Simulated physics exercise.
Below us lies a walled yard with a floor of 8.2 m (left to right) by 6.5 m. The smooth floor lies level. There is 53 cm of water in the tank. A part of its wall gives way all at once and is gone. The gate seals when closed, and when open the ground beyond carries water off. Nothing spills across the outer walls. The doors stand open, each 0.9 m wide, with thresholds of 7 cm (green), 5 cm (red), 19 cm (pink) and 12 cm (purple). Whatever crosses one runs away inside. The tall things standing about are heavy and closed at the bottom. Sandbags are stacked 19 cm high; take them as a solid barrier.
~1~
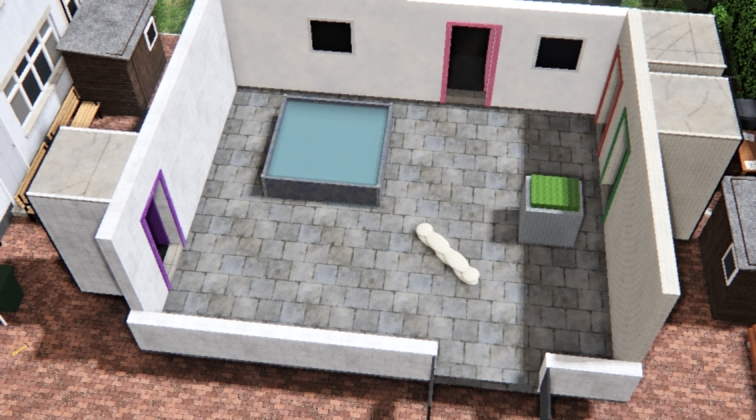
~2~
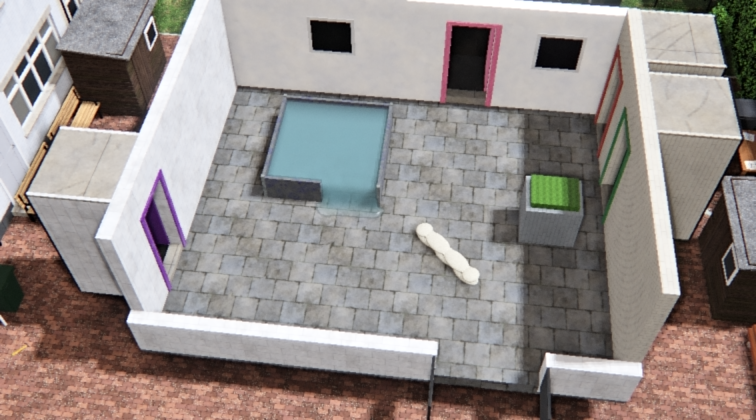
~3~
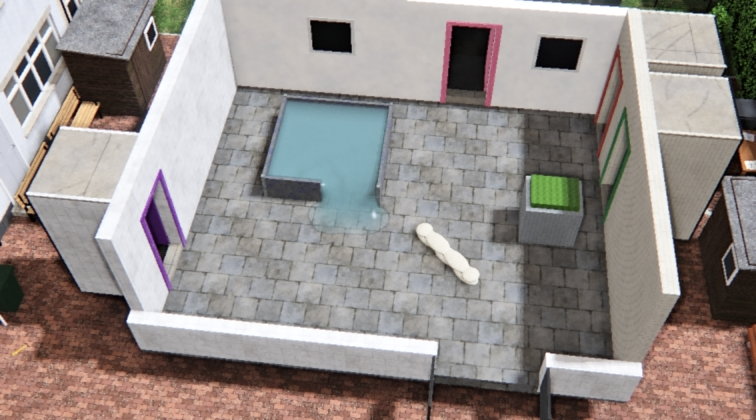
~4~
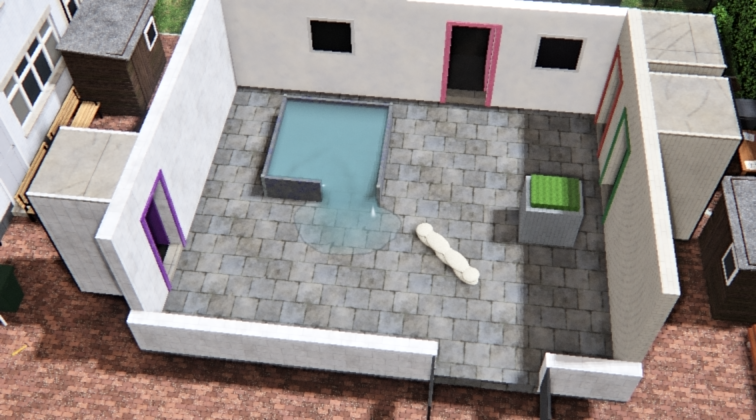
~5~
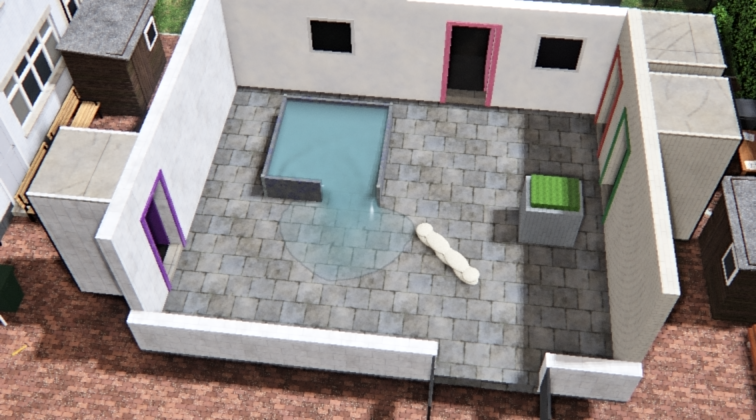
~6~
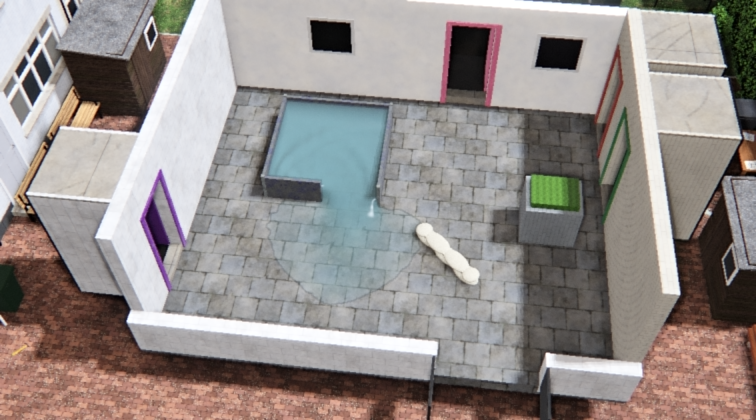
In a walled yard with a grey stone floor, part of the front wall of a square water tank vanished, and water poured through the gap and spread in a widening, thinning sheet toward the low front wall.
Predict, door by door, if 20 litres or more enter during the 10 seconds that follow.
Door by door: At the green door it does not reach the limit; at the red door it keeps below the limit; at the pink door it stays under the limit; at the purple door it does not reach the limit.
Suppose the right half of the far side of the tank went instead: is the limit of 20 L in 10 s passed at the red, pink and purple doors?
Against that limit: Red past it, pink not over, purple below.
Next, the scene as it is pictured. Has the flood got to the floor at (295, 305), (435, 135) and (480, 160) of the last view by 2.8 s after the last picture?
In turn: Flooded, dry, dry.
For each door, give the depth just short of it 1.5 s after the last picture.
Depths in cm: Green 0, red 0, pink 0, purple 0.
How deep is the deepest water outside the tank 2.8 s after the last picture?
About 25 cm.
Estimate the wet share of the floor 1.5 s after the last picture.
Near 25 per cent is wet.
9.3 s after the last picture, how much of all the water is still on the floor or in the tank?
Roughly 86 in a hundred.
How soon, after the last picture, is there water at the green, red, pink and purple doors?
Green 5.0 s, red 6.5 s, pink not within the 10 s, purple 2.6 s.
Then, 0.7 s after the last picture water covers 20 % of the floor and is deepest (32 cm) near (367, 209); green door not reached, red door not reached, pink door not reached, purple door not reached.
Then, 1.5 s after the last picture water covers 25 % of the floor and is deepest (29 cm) near (358, 208); green door not reached, red door not reached, pink door not reached, purple door not reached.
Then, 2.8 s after the last picture water covers 35 % of the floor and is deepest (25 cm) near (156, 332); green door not reached, red door not reached, pink door not reached, purple door 7 cm at the sill, 0 L in.
Then, 5.3 s after the last picture water covers 55 % of the floor and is deepest (14 cm) near (156, 332); green door 2 cm at the sill, 0 L in, red door not reached, pink door not reached, purple door 10 cm at the sill, 0 L in.
Then, 9.3 s after the last picture water covers 75 % of the floor and is deepest (10 cm) near (227, 119); green door 5 cm at the sill, 0 L in, red door 2 cm at the sill, 0 L in, pink door not reached, purple door 6 cm at the sill, 0 L in.
